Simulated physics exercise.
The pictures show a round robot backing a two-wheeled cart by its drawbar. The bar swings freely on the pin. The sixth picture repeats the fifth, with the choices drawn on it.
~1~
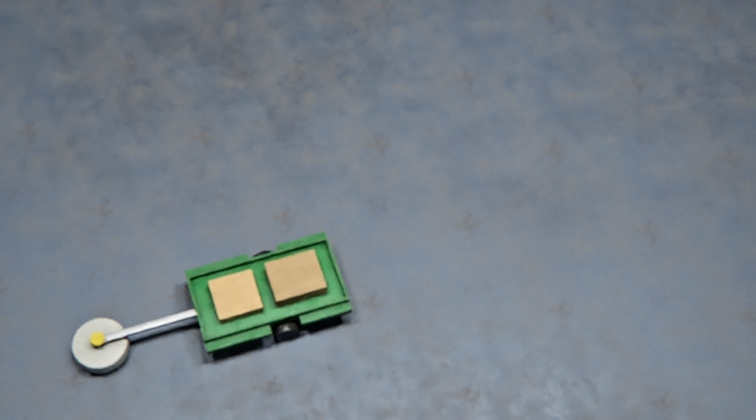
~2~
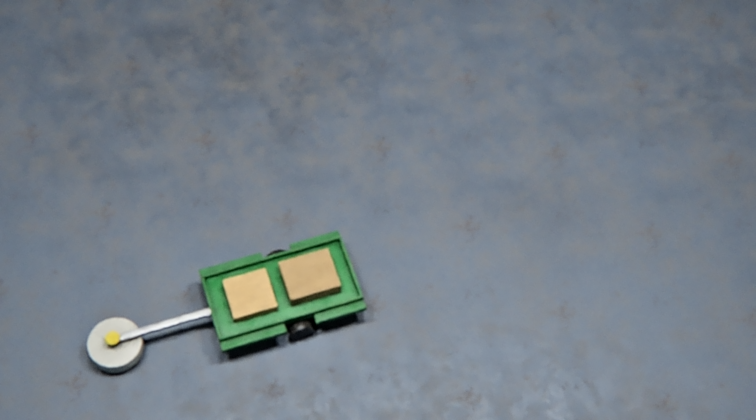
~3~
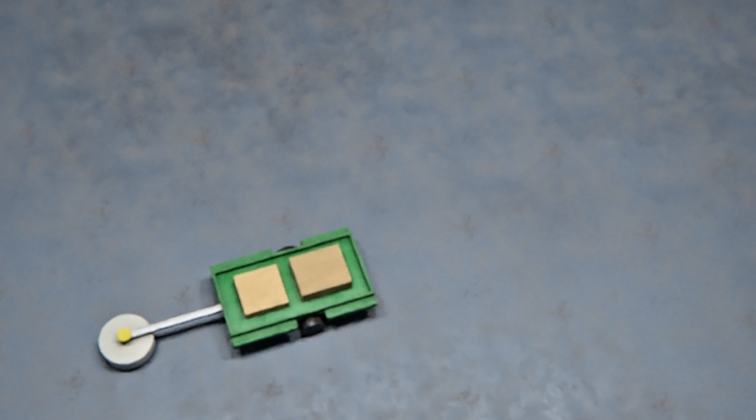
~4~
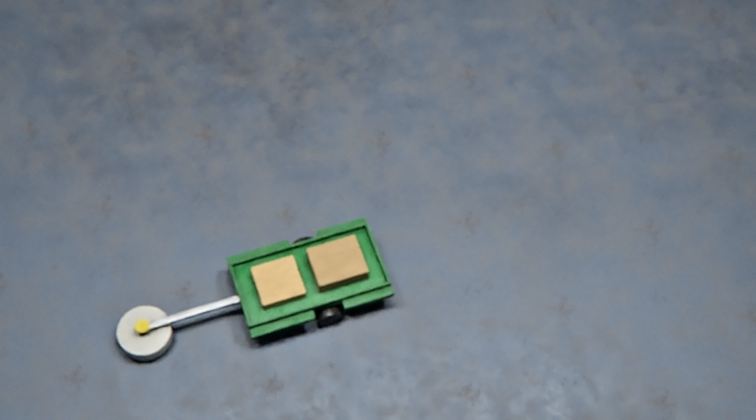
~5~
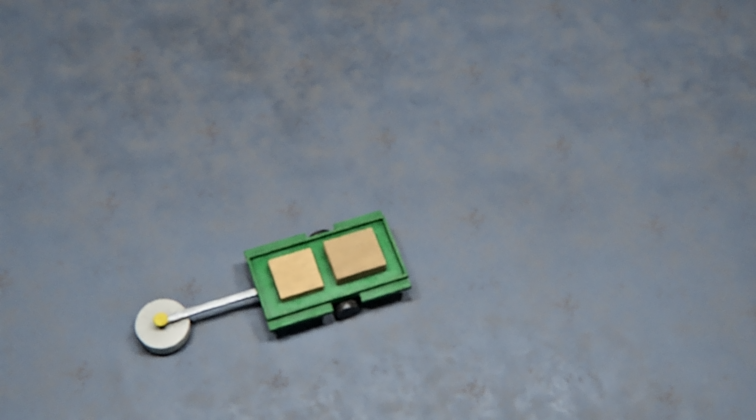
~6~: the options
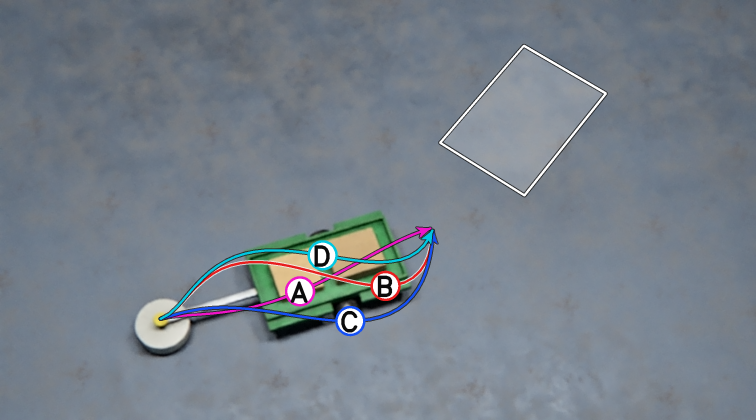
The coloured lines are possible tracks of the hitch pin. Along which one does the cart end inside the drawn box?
C.
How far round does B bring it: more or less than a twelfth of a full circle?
Less.
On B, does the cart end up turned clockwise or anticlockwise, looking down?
On that route, clockwise.
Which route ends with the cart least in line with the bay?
D is the worst.
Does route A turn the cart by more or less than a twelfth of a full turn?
Less than that.
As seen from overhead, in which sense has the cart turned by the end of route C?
It turns anticlockwise.
On the marked copy, A from (161, 319) via (300, 291) to (430, 229); B from (161, 319) via (308, 271) to (433, 231); C from (161, 319) via (330, 320) to (433, 231); D from (161, 319) via (294, 251) to (432, 230); the bay at (524, 118).
Following C. Soon after the start, robot (281, 319), cart (426, 233).
Later, robot (398, 315), cart (483, 183).
In the end, robot (433, 234), cart (526, 118); the cart stands in the bay.
As for the rest, A leaves the cart at (574, 162), out of the bay; B leaves the cart at (597, 212), out of the bay; D leaves the cart at (601, 249), out of the bay.
